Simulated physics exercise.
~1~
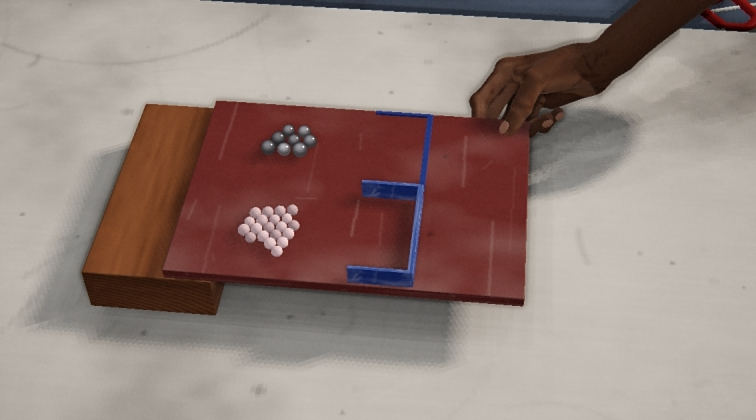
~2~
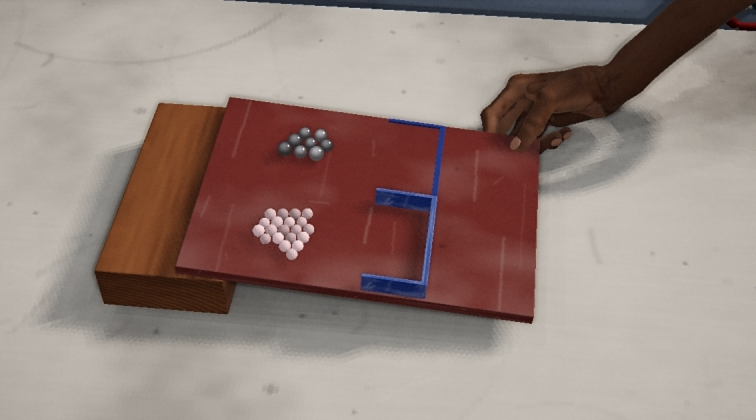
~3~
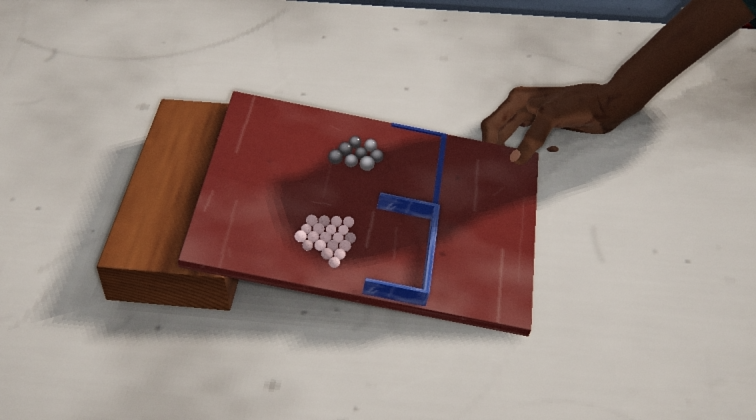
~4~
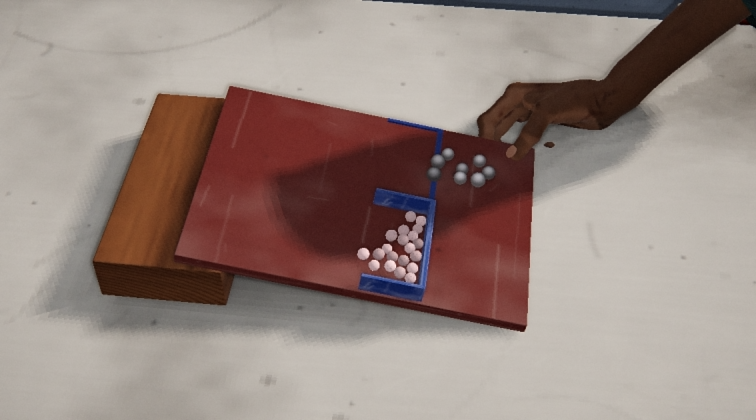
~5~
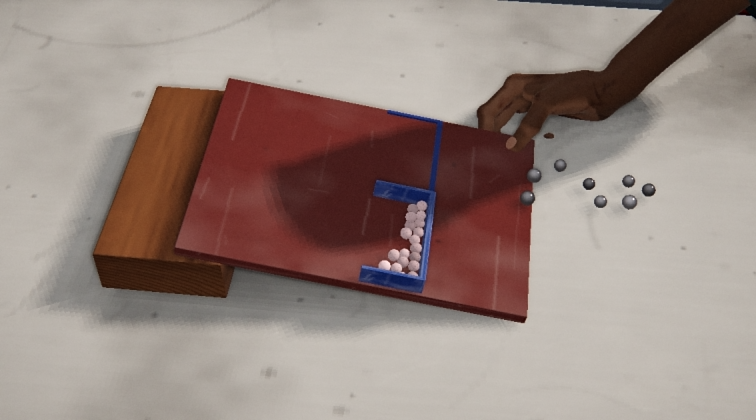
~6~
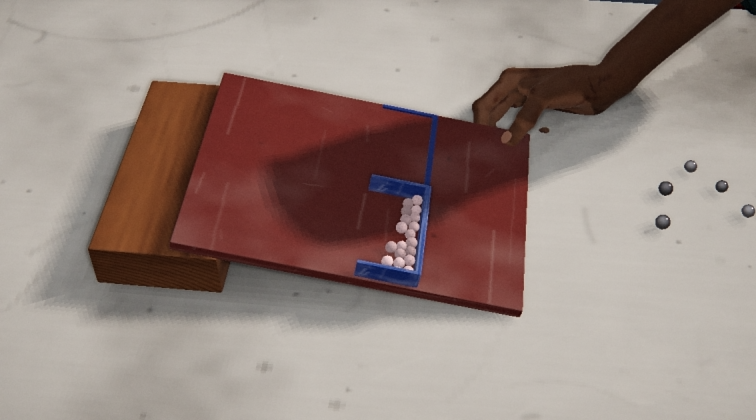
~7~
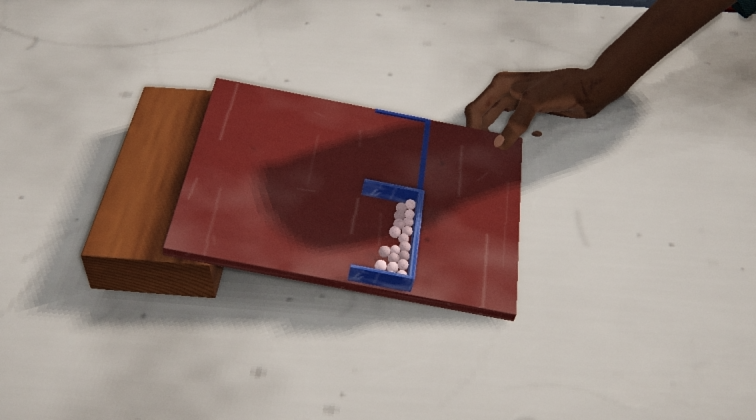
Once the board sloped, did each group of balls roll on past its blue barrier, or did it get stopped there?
It differed between the two groups. The grey balls rolled past the thin blue strip and off the board, while the pink balls were stopped and stayed gathered inside the blue bracket.
